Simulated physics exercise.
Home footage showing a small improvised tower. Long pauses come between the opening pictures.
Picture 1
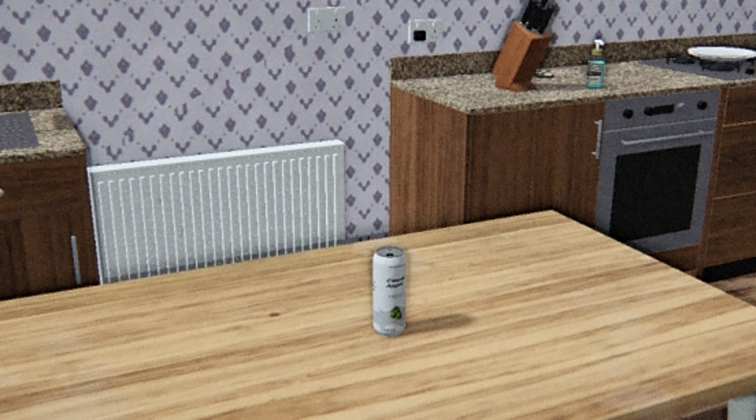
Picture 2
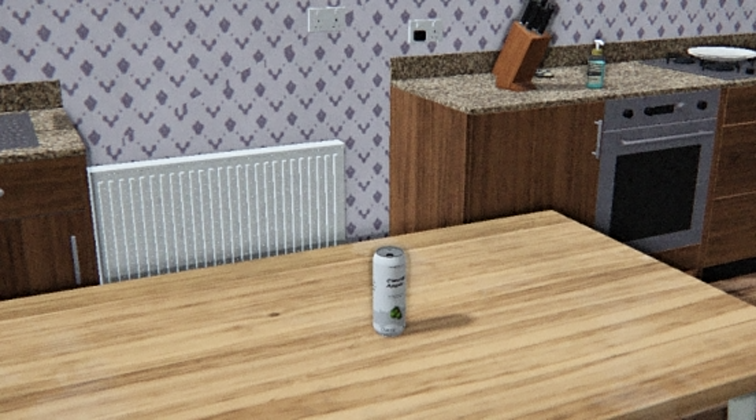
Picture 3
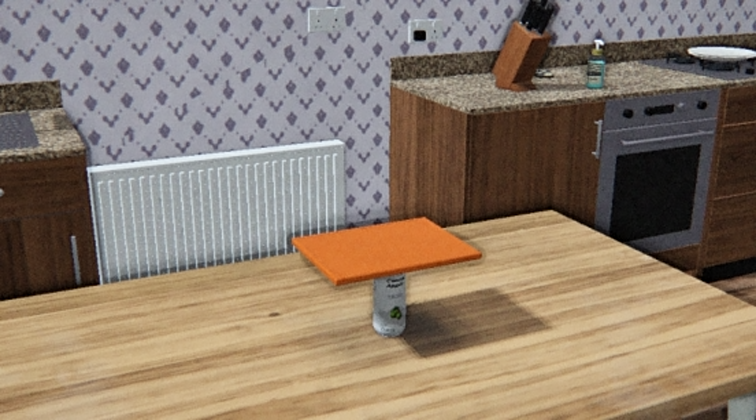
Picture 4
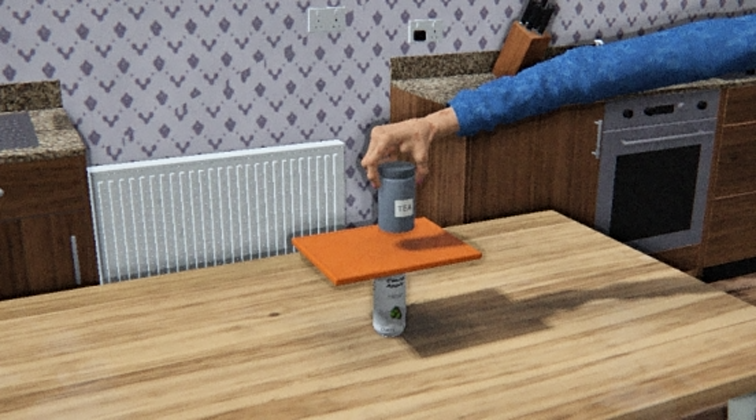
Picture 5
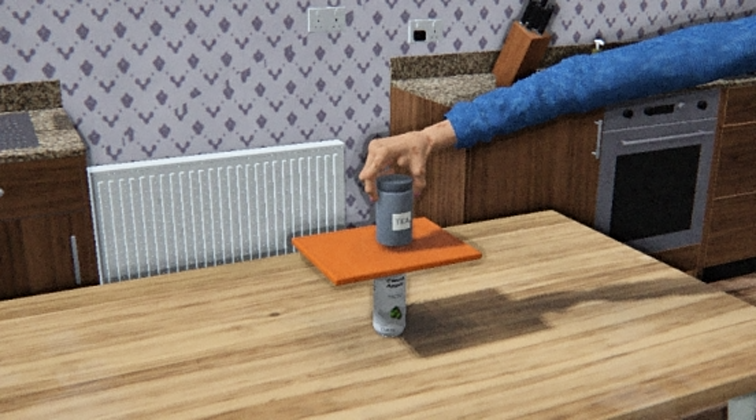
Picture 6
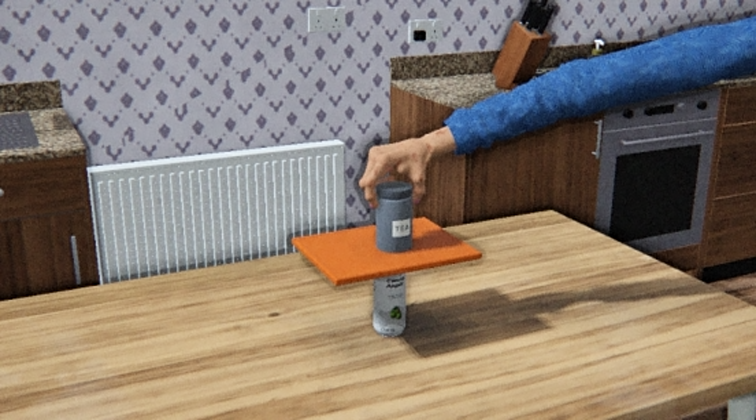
An orange board appeared flat on top of a white can on a wooden table, then a hand in a blue sleeve lowered a grey jar onto it and kept hold of the jar.
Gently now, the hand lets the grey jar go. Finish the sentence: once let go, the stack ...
Once let go, the stack stays put.
Then, 0.50 s on from there, no change.
Then, 1.30 s on from there, grey jar resting near (394, 217).
In the end, all 3 unmoved. At the end, from the last picture's camera, grey jar near (394, 217). The stack stays up.
